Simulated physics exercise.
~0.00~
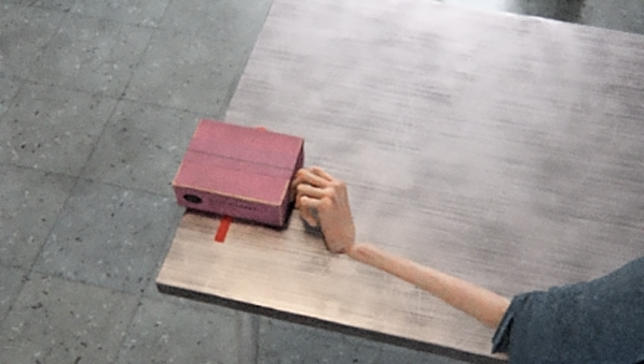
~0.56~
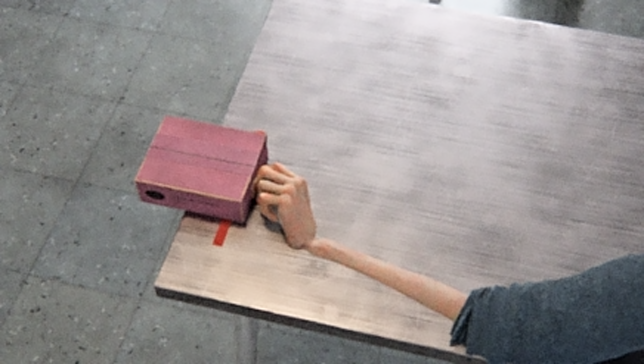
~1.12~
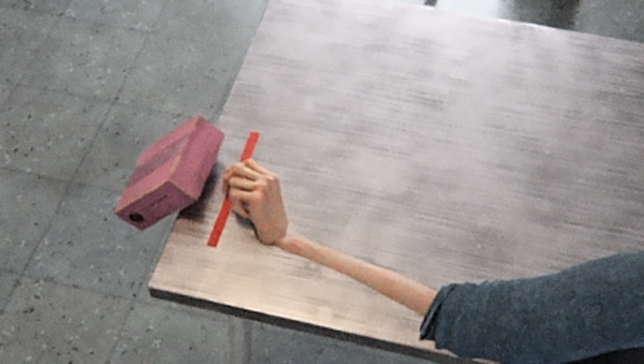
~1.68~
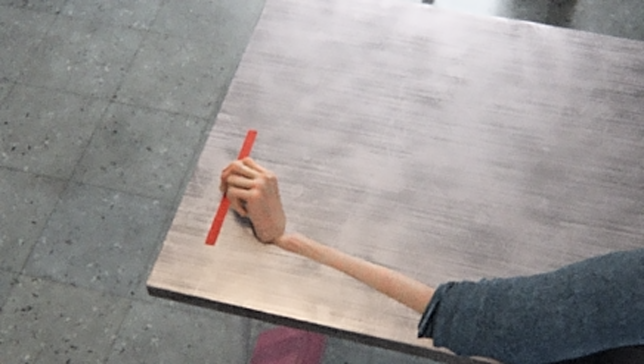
On a table, a hand pushes a pink box left past red tape until it falls to the floor.
